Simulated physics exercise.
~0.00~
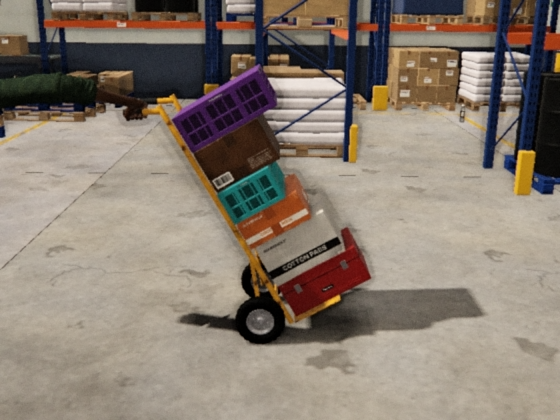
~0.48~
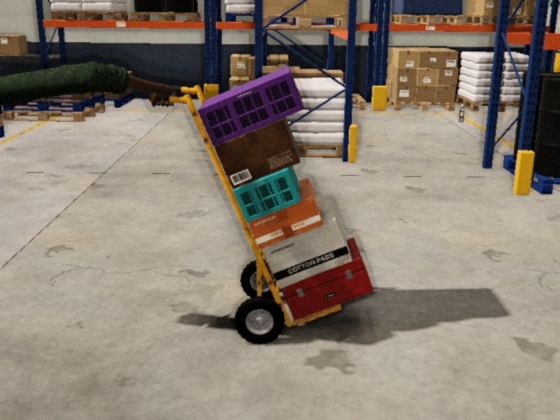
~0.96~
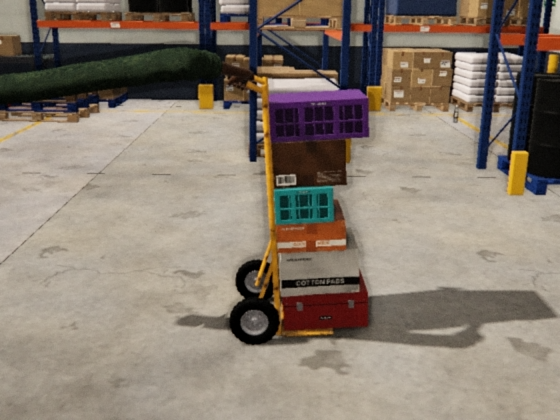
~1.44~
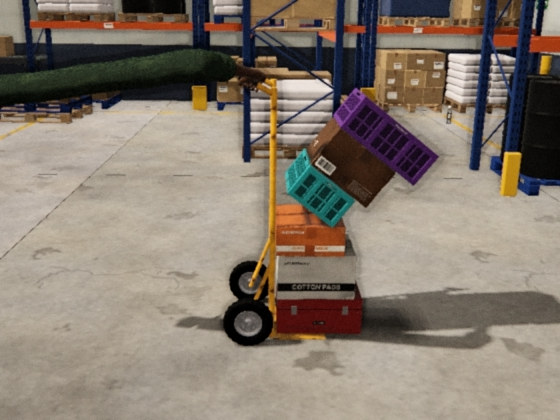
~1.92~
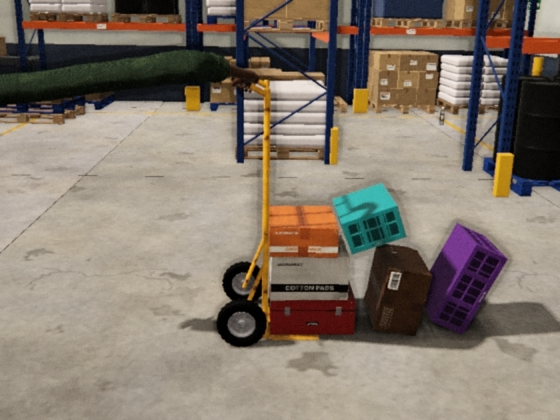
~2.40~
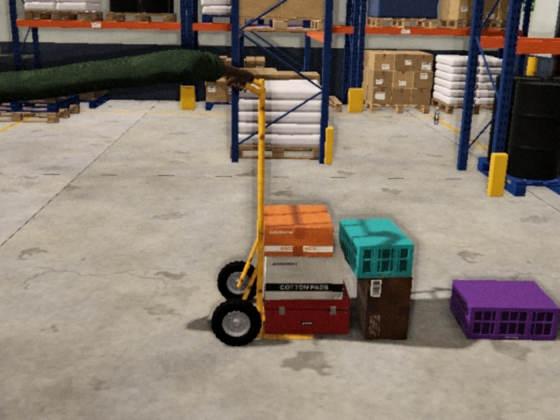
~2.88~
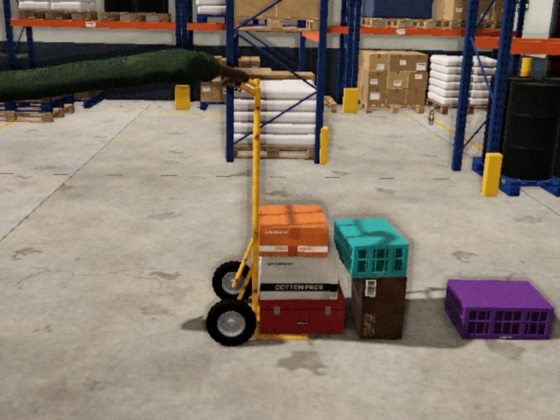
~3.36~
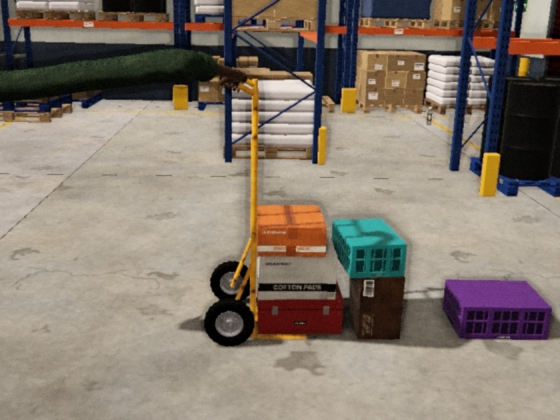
In a warehouse, an arm in a green sleeve tipped a loaded yellow hand truck upright, and the purple crate, brown box and turquoise crate toppled off to the right, the turquoise one landing on the brown box while the other three stayed stacked.
